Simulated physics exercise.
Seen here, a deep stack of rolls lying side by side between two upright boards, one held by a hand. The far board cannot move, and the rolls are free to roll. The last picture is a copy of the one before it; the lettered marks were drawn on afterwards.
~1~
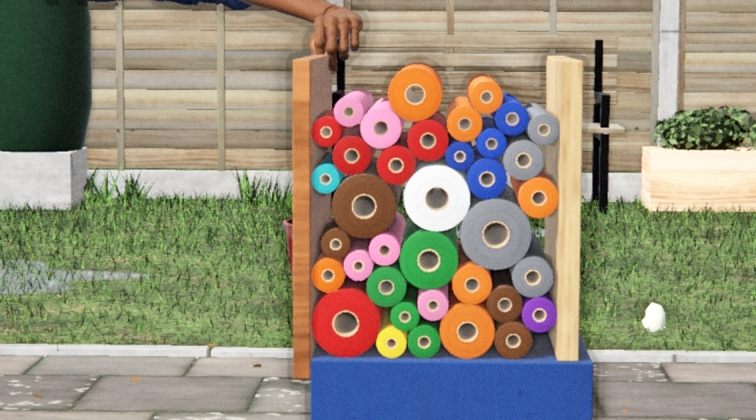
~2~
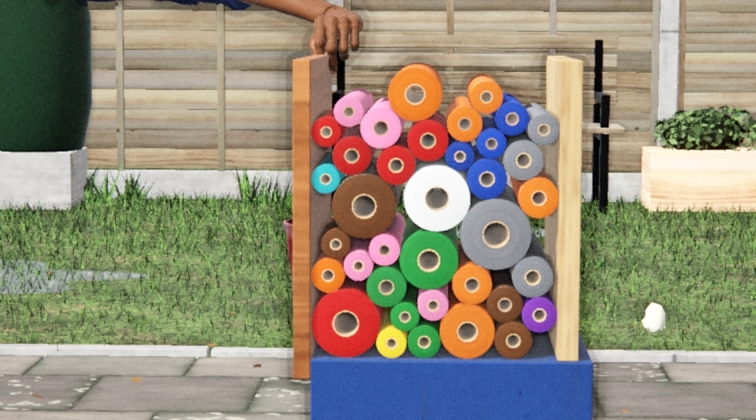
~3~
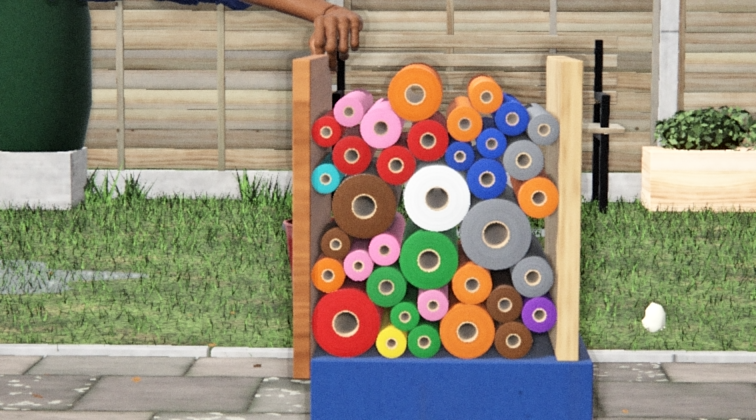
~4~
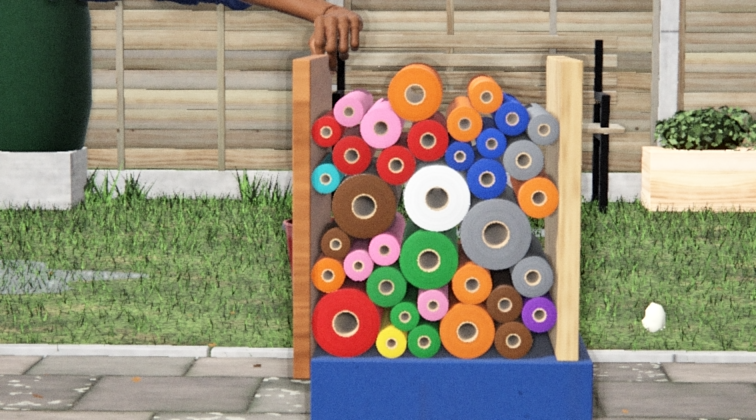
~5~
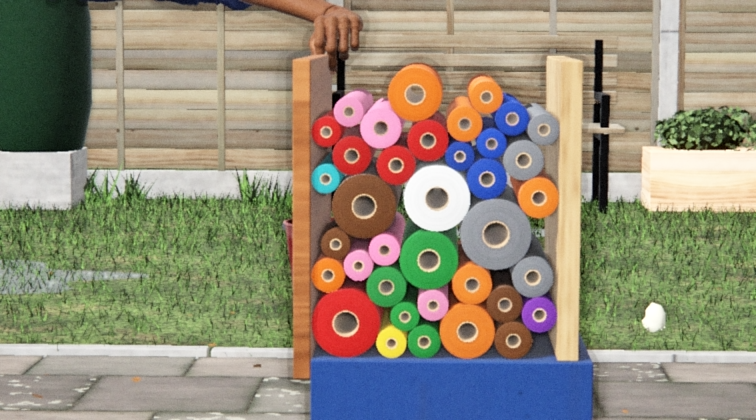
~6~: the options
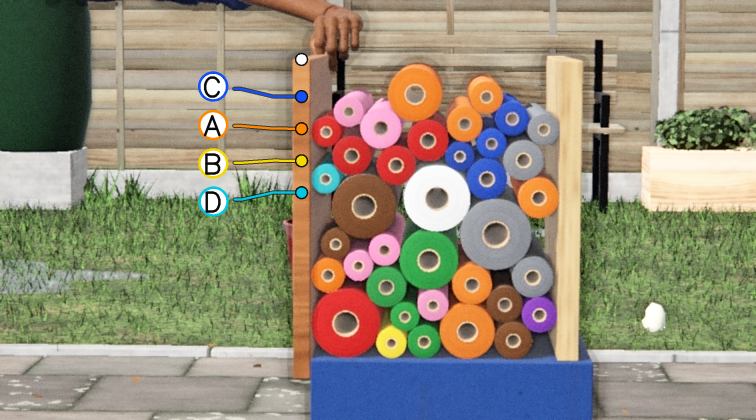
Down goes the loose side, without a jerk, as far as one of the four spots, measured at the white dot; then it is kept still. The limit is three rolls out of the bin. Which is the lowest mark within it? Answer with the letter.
D is the limit.
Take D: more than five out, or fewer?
Fewer than five.
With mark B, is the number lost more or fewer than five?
Fewer than five.
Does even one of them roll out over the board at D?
At D: Yes.
On the marked copy, A at (301, 129); B at (301, 161); C at (301, 97); D at (302, 192); the white dot at (301, 59).
Following D. Soon after the start, top of the board (311, 121).
Later, top of the board (311, 190).
In the end, top of the board (311, 192), one out over the board.
As for the rest, A none out over the board; B none out over the board; C none out over the board.
